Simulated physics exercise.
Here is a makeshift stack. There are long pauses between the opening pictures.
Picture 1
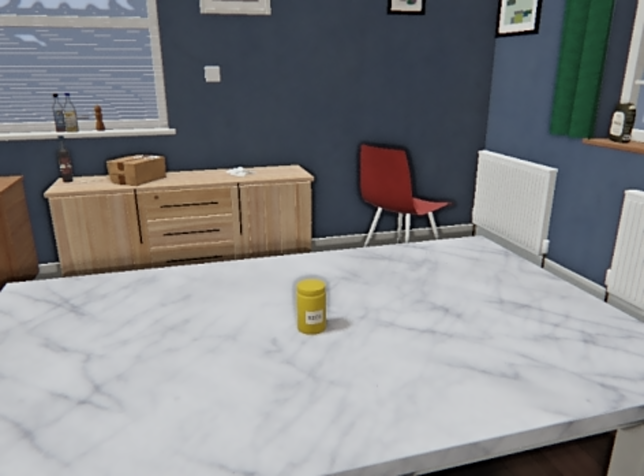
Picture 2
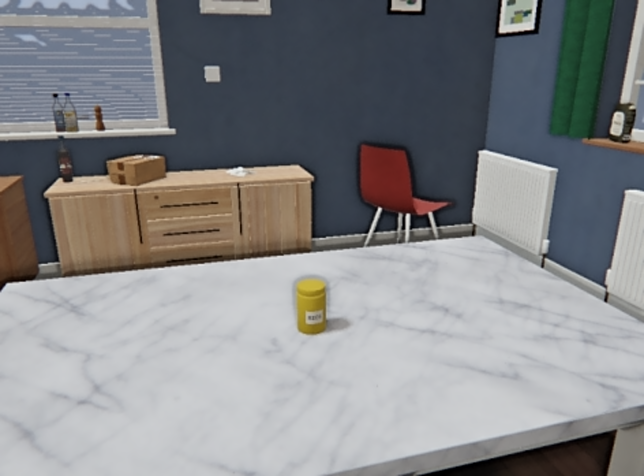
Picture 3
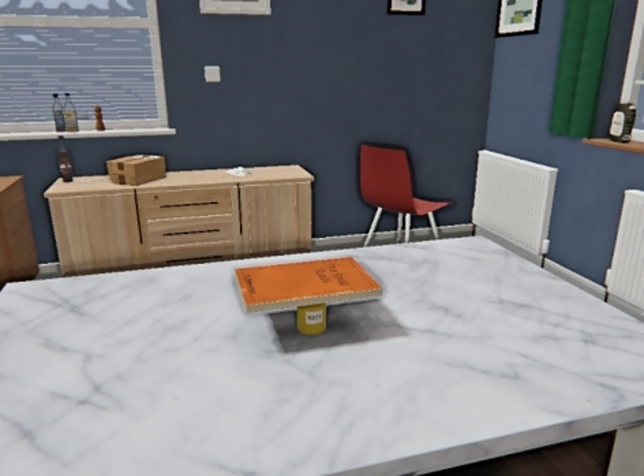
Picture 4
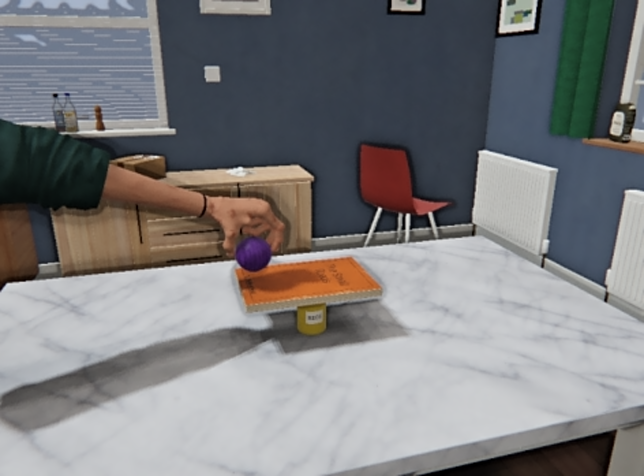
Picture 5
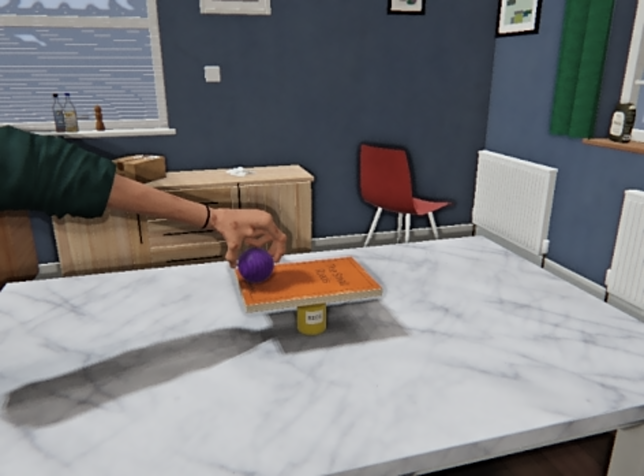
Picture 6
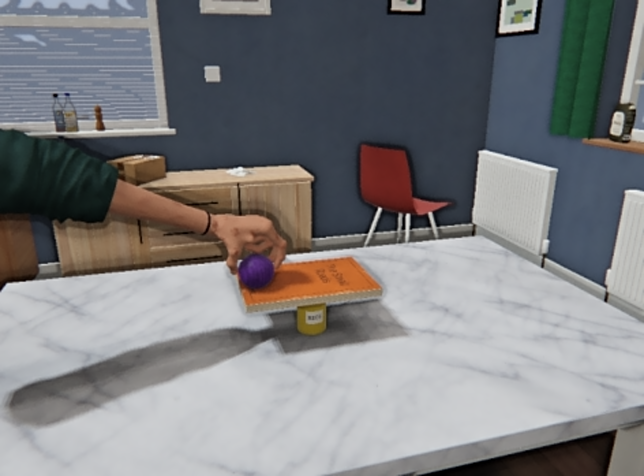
The clip opens on a small yellow jar standing alone on a white marble table. An orange book then appears lying flat across the top of the jar. A hand reaches in from the left with a purple onion and lowers it slightly onto the book's left side, still holding it.
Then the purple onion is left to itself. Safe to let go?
As it turns out, it comes apart.
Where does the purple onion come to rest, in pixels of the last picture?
Around (232, 329).
Then, 0.40 s after the last picture, purple onion now fallen; orange book tipped 37° from how it was.
Then, 0.50 s after the last picture, orange book tipped 57° from how it was.
Then, 0.90 s after the last picture, orange book tipped 48° from how it was.
At rest, fallen, purple onion; tipped over in the stack, orange book; yellow jar in place. Seen from the same camera at the end, purple onion near (233, 329). The stack gives way.
